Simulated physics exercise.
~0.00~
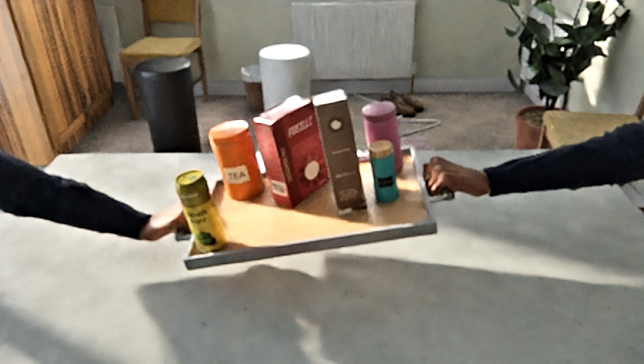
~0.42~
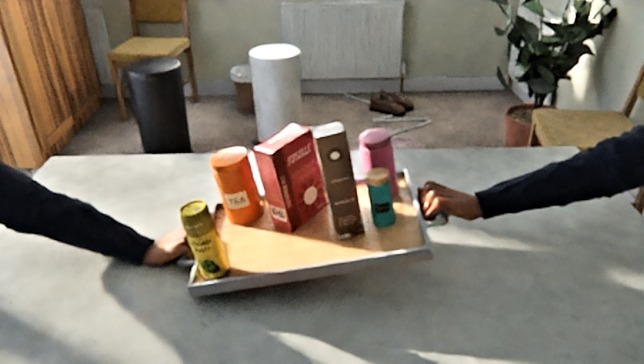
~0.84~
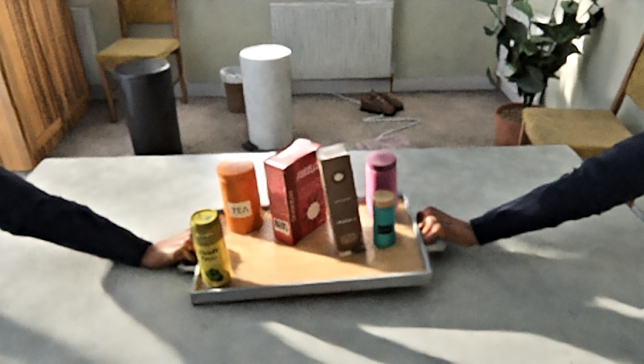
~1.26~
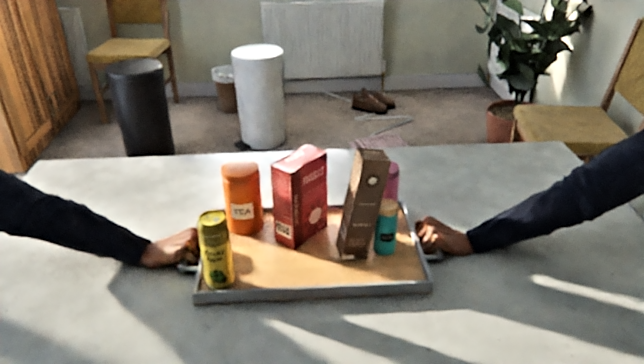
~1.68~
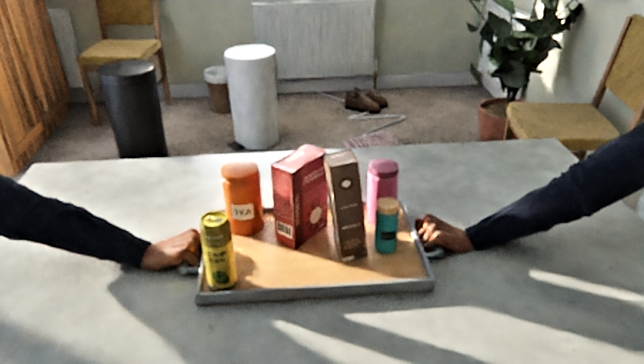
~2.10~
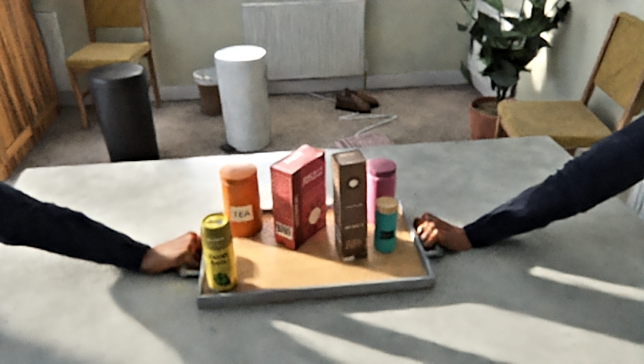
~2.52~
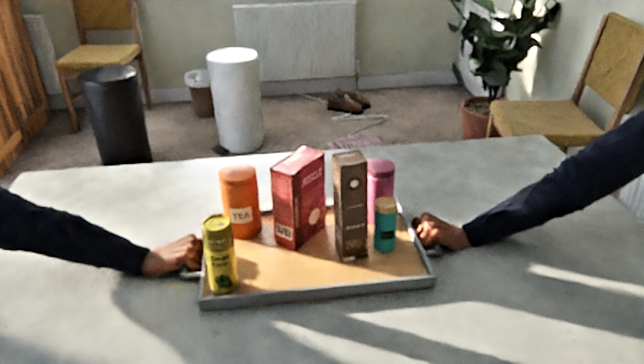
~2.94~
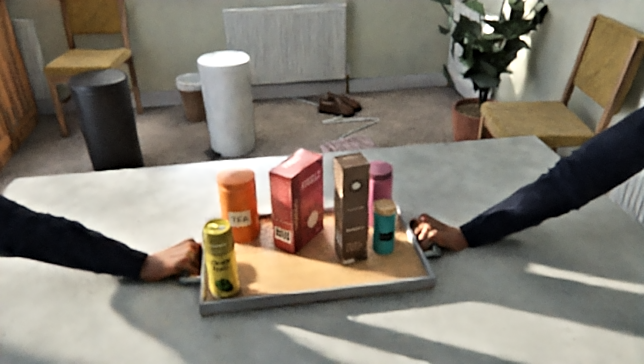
Two hands lowering a tilted tray of six containers onto a table, the brown carton rocking before everything settles upright.
